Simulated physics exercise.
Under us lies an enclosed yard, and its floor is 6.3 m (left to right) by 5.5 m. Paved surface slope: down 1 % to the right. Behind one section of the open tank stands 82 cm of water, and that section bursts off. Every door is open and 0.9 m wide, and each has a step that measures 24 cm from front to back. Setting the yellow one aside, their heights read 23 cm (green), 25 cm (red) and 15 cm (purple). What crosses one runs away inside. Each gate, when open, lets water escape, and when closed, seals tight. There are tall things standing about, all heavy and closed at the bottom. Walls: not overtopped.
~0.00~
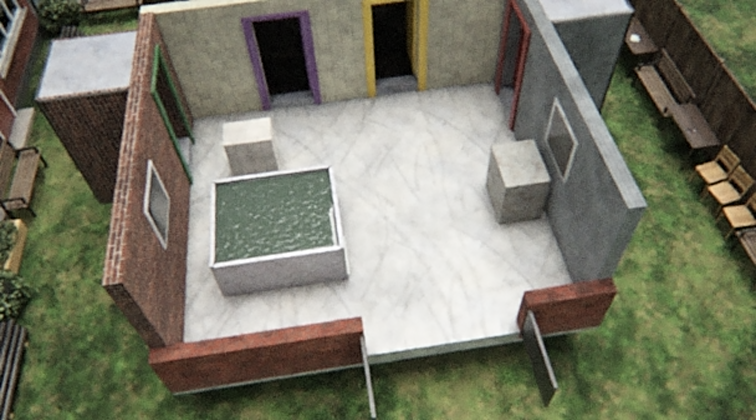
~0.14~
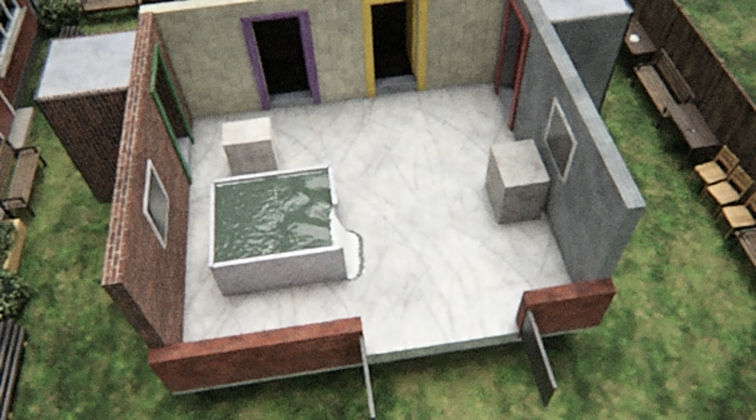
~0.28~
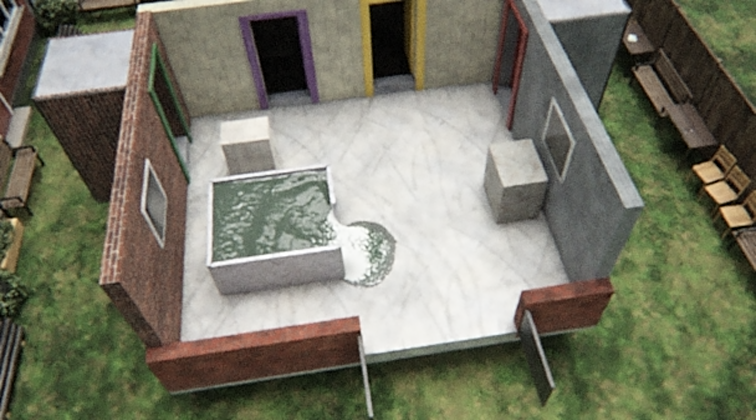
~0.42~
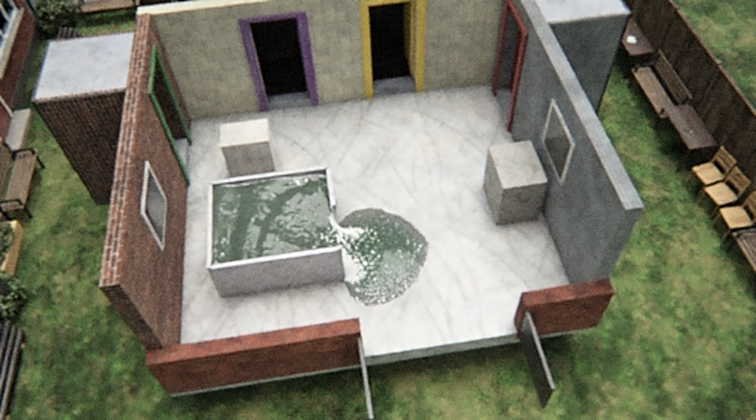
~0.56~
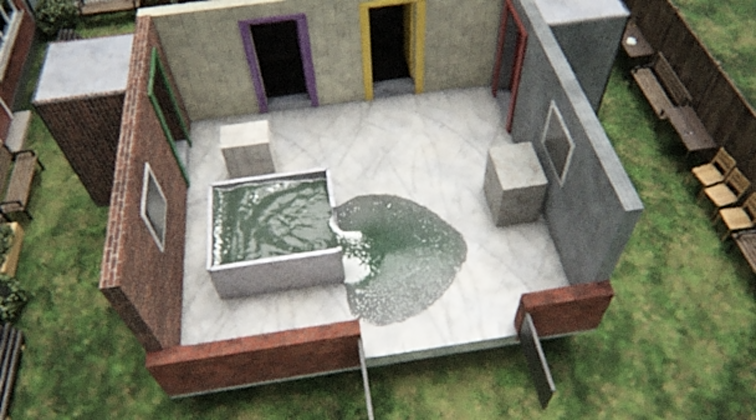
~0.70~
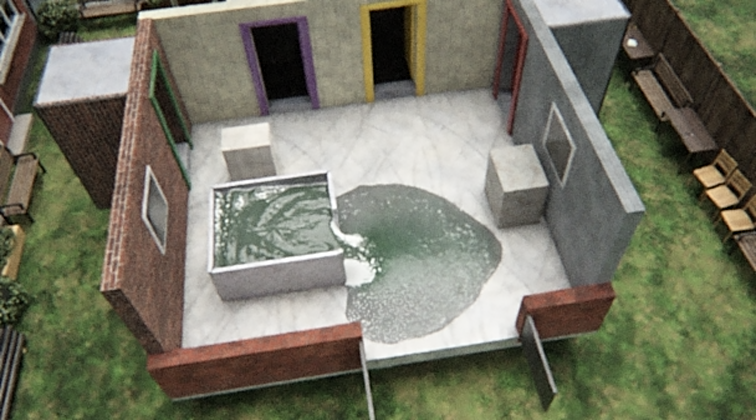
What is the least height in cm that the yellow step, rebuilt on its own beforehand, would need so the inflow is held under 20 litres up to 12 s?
Around 6 cm would be enough.
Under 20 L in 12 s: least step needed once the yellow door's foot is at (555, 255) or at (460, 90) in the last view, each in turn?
About 28 cm, then about 16 cm.
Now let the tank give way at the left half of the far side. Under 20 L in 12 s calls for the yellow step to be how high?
Then something near 10.0 cm.
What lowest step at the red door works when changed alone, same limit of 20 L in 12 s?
Red - roughly 11.5 cm.
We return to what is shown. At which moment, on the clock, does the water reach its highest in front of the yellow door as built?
The level tops out near 6.0 seconds.
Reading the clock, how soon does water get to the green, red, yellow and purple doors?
Green = 6.5 s, red = 2.0 s, yellow = 3.2 s, purple = 4.5 s.
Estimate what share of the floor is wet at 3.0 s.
Close to 40 per cent of it is wet.
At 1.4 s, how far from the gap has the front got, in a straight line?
Some 4.0 m out.
After 1.4 s water covers 35 % of the floor, deepest (44 cm) near (347, 269); it has not reached the yellow door.
After 3.0 s water covers 40 % of the floor, deepest (30 cm) near (476, 90); it has not reached the yellow door.
After 12.0 s water covers 85 % of the floor, deepest (9 cm) near (568, 304); 7 cm at the yellow door, 0 litres in over its 23 cm step.
At the yellow door as built, the water arrived by 3.3 s and peaked near 9 cm at 6.2 s.
Run again over the same 12 s with other heights there, 35 litres in over 5 cm, 8 litres over 7 cm. The limit of 20 litres is kept from about 6 cm up.
